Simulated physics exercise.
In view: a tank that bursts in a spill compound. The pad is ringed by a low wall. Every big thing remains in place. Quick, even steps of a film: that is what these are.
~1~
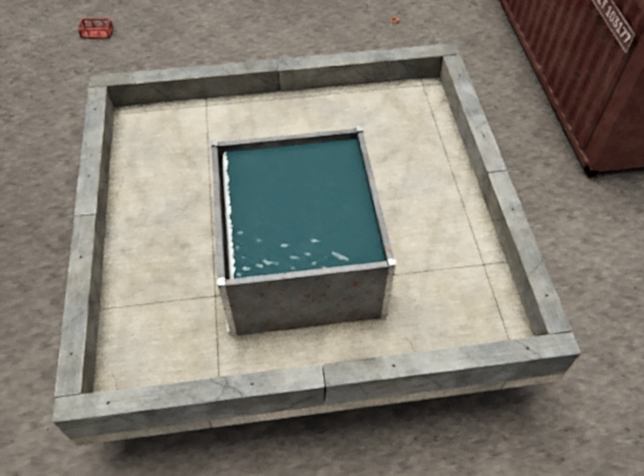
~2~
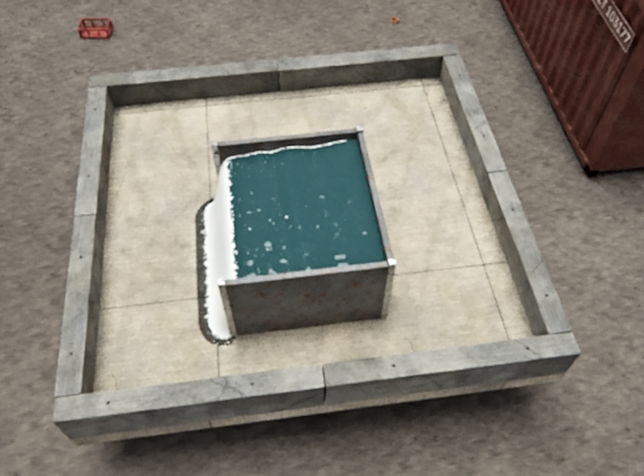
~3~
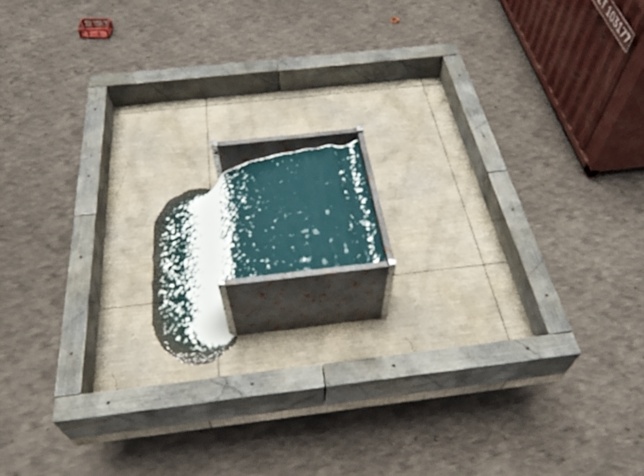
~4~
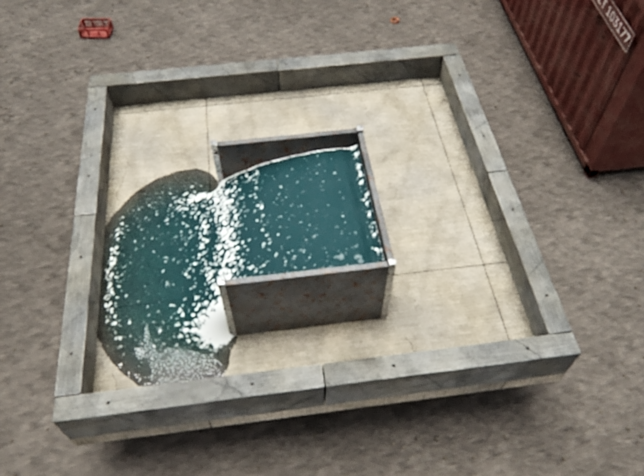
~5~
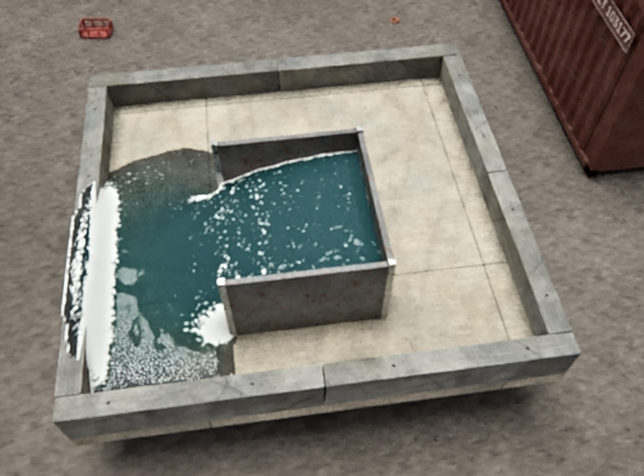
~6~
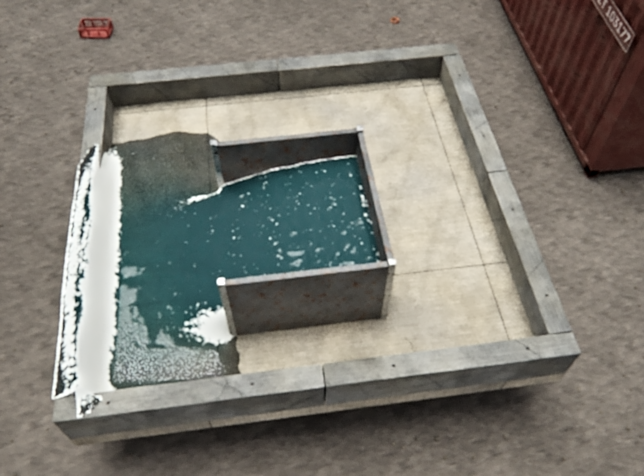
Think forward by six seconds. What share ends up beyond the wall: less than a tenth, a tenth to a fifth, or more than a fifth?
Judging by that, the escape is notable, a tenth up to a fifth.
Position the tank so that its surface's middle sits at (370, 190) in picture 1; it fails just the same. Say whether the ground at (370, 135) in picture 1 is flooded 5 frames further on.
Spared.
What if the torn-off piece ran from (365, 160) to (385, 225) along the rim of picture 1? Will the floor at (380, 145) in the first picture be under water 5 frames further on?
At that place: Under water.
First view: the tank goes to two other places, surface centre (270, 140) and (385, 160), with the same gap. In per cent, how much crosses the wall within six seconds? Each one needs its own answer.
First case around 16 percent, second around 6 percent.
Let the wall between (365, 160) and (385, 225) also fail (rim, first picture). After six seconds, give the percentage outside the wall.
Estimated share: Roughly 6 %.
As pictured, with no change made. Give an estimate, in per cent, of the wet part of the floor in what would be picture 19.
I make it 70 per cent.
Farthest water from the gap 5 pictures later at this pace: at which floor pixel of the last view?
Point: (115, 112) in the last picture's pixels.
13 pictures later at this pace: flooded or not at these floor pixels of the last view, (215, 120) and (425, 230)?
The first will be swamped and the second spared.
A moment on, water covers 30 % of the floor; the low wall has let 3 % over.
Next, water covers 35 % of the floor; the low wall has let 8 % over.
Then, water covers 55 % of the floor; the low wall has let 15 % over.
Later, water covers 75 % of the floor; the low wall has let 15 % over.
In the end, water covers 80 % of the floor; the low wall has let 16 % over.
